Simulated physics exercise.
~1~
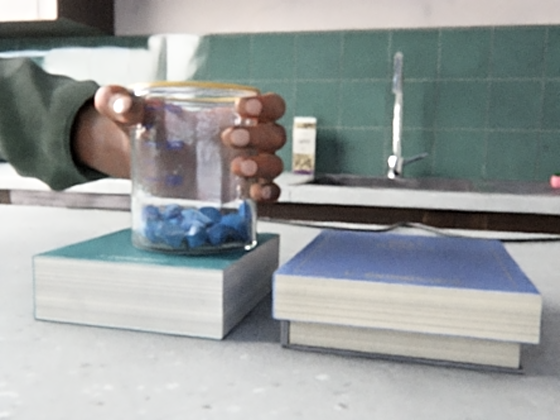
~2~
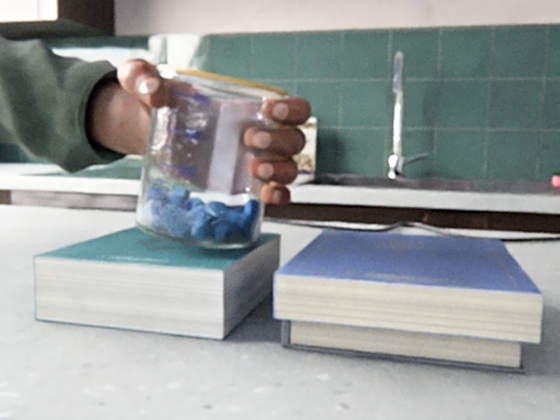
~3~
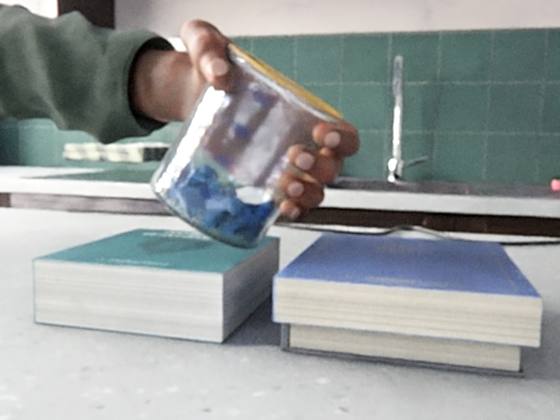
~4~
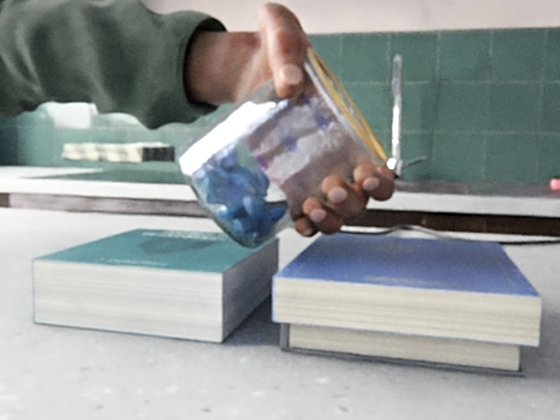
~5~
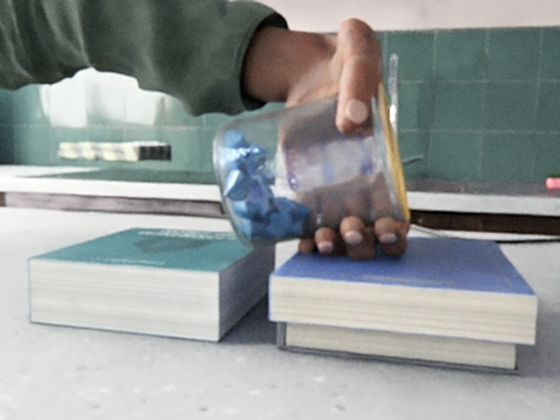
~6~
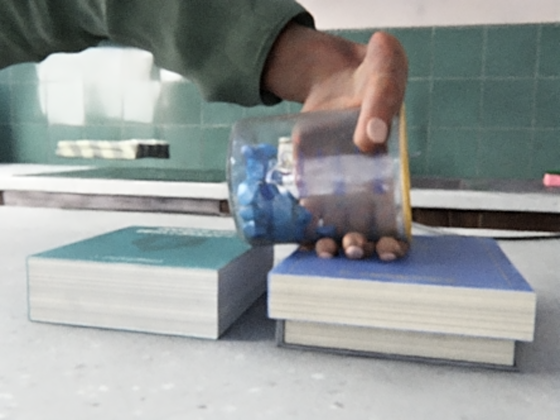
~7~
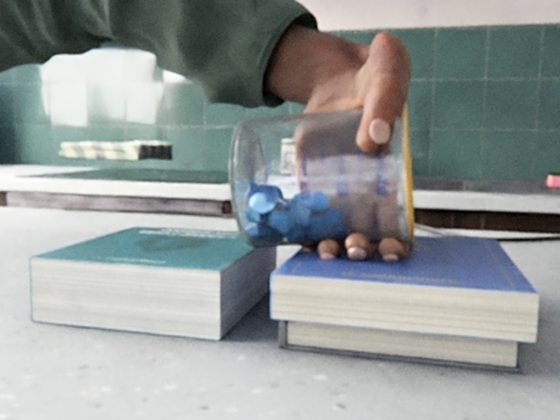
A hand tips a clear beaker of blue pieces onto its side, and nothing spills out.
